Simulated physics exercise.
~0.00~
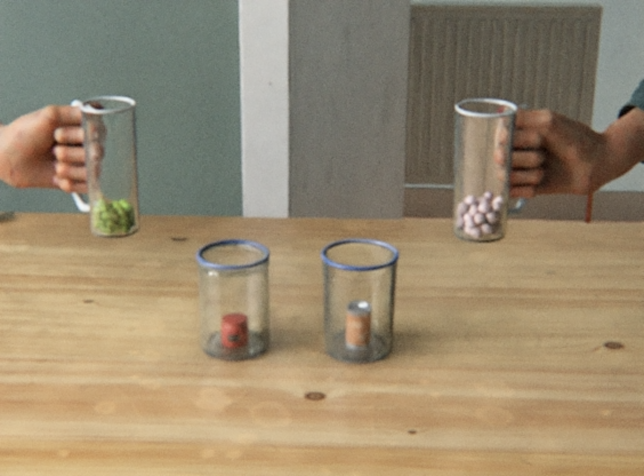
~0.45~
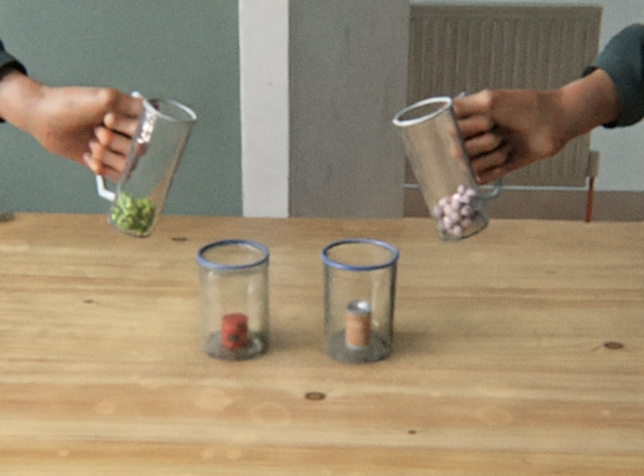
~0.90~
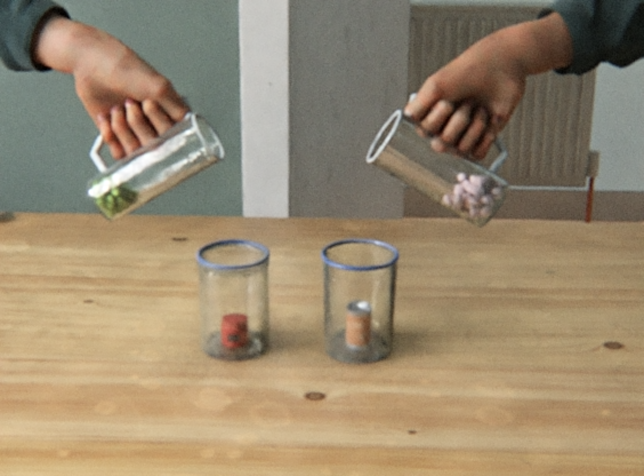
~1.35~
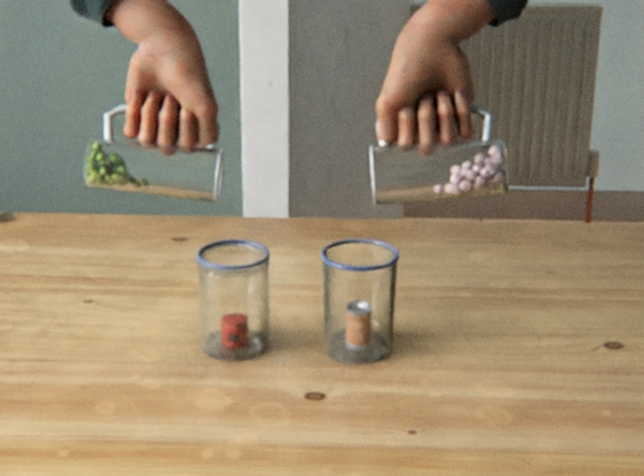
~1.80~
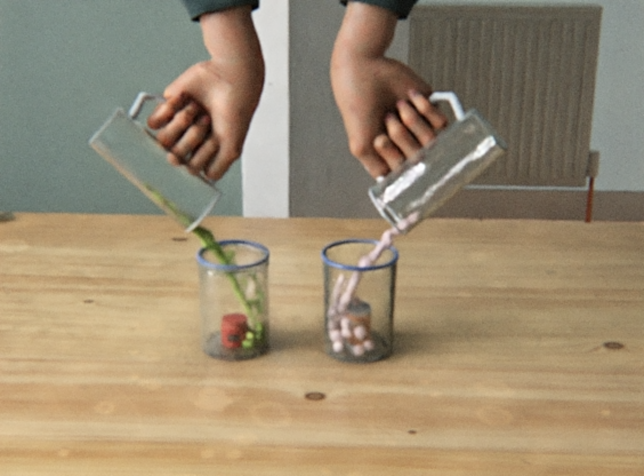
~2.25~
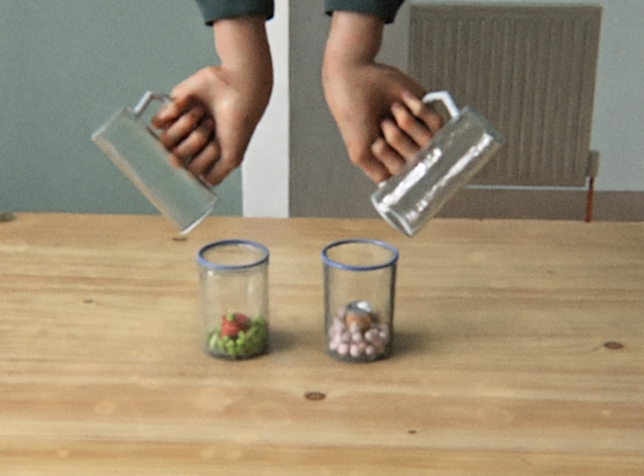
Two hands tipping glass mugs of green and pale pink pieces into two glasses, leaving the small object in each still showing.
